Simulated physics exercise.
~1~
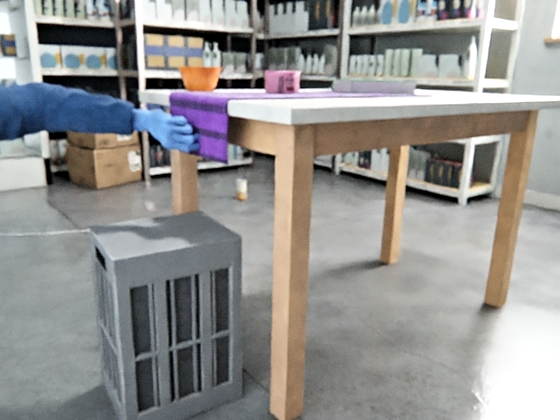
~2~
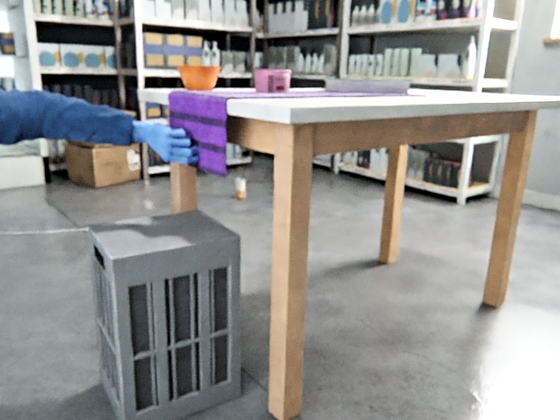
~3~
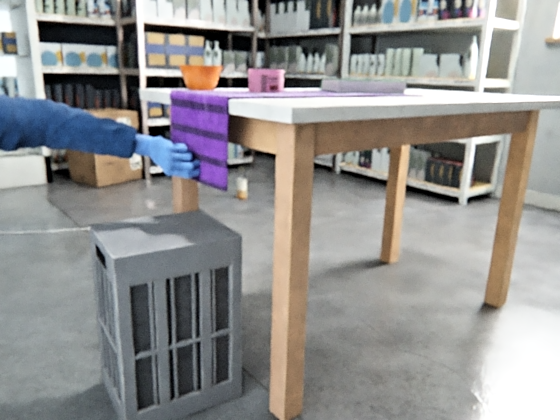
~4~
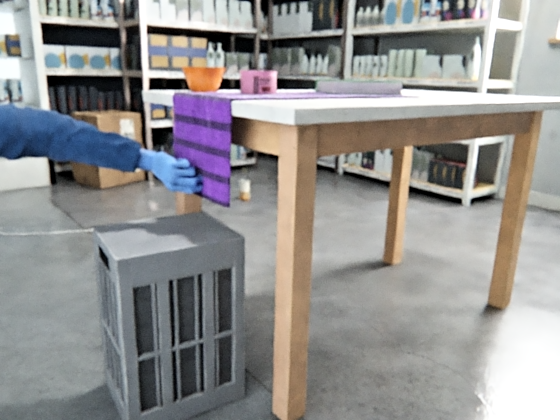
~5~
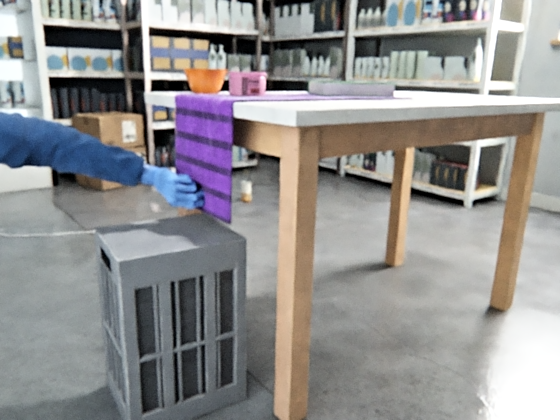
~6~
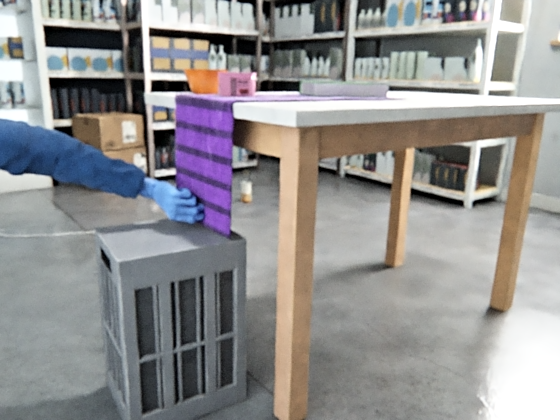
A gloved hand draws the purple scarf down to the grey crate, carrying the pink tub left.
